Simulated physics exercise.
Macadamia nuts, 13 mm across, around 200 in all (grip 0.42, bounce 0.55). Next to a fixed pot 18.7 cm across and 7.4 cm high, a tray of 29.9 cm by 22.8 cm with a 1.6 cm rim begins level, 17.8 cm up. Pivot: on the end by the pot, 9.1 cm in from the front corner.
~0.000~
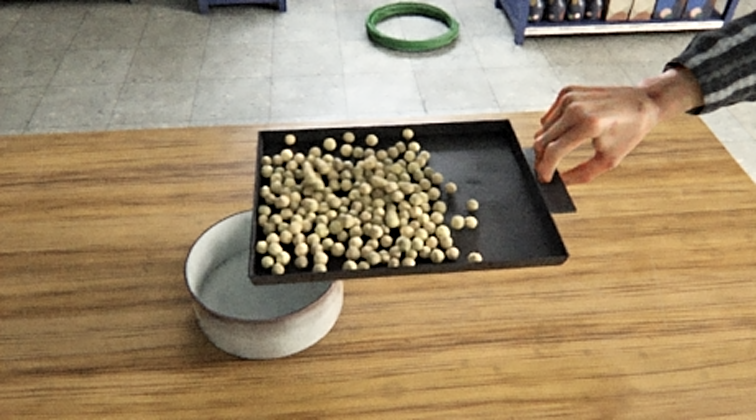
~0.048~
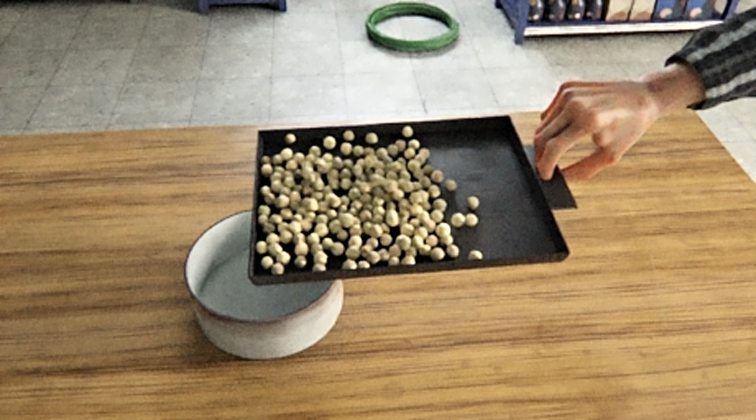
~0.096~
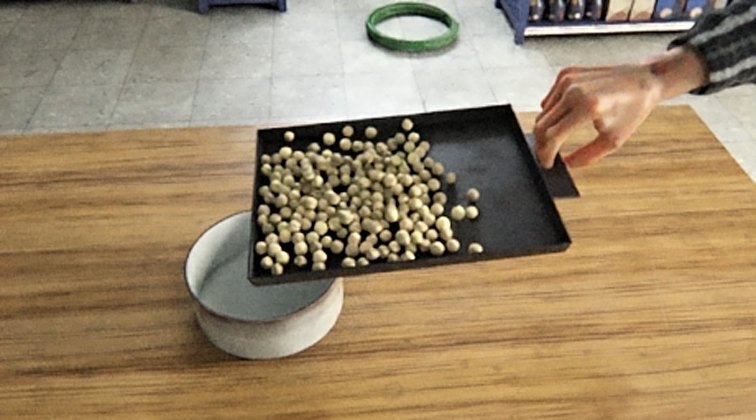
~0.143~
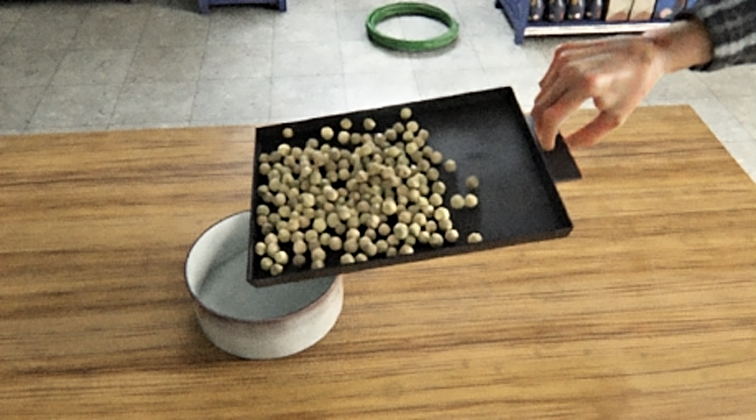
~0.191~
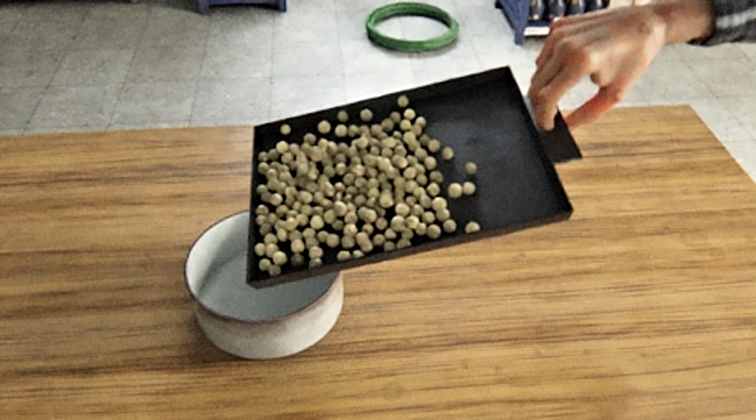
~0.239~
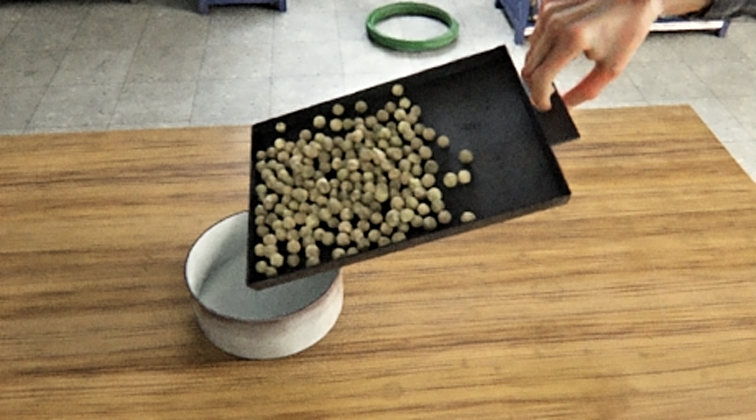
A black tray scattered with small, round, pale greenish-tan nuts is held above a wooden tabletop in a tiled room, seen from above and in front by a still camera. The nuts cover its left and middle, over a pale round pot, with a green hoop on the floor behind. A hand in a dark patterned sleeve raises the right end, slanting the tray leftward, while the nuts shift only slightly.
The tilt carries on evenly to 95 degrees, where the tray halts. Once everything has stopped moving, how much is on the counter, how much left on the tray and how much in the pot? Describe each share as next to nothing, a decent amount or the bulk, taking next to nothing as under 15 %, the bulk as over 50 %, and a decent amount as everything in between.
Counter - the bulk; left on the tray - next to nothing; pot - a decent amount.
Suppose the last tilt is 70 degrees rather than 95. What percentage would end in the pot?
30 %.
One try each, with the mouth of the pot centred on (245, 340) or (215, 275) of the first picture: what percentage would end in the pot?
First try about 70 per cent, second try about 65 per cent.
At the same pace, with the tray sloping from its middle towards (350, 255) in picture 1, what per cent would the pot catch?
My best guess is some 10 per cent.
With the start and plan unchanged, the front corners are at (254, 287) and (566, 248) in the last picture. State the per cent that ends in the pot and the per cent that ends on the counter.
Pot 10, counter 90.
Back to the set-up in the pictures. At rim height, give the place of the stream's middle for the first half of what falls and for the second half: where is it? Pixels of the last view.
I'd mark about (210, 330) for the first half and about (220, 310) for the second.
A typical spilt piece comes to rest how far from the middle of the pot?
I'd say close to 20 centimetres.
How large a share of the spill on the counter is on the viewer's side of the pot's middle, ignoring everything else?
Roughly 90 per cent.
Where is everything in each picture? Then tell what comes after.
The first picture shows tray tilt 0 degrees, front corners at (253, 274) and (564, 254); middle of the pieces at (355, 196); pot at (264, 259).
The second picture shows tray tilt 1 degrees, front corners at (253, 274) and (565, 250); middle of the pieces at (355, 195).
The third picture shows tray tilt 4 degrees, front corners at (252, 275) and (567, 240), lowest corner left front; middle of the pieces at (354, 191).
The fourth picture shows tray tilt 9 degrees, front corners at (251, 277) and (568, 225), lowest corner left front; middle of the pieces at (352, 186).
The fifth picture shows tray tilt 14 degrees, front corners at (251, 279) and (568, 208), lowest corner left front; middle of the pieces at (350, 180).
The sixth picture shows tray tilt 19 degrees, front corners at (250, 281) and (566, 192), lowest corner left front; middle of the pieces at (344, 175); pot at (264, 259). Its pace works out near 105 degrees a second.
After 0.59 s, tilt 56 degrees; the tray holds 100 %, the pot 0 %.
After 0.82 s, tilt 81 degrees; the tray holds 80 %, the pot 5 %.
After 1.17 s, tilt 95 degrees; the tray holds 0 %, the pot 35 %.
By 2.1 s all is still; counter 65 %, tray 0 %, pot 35 %.
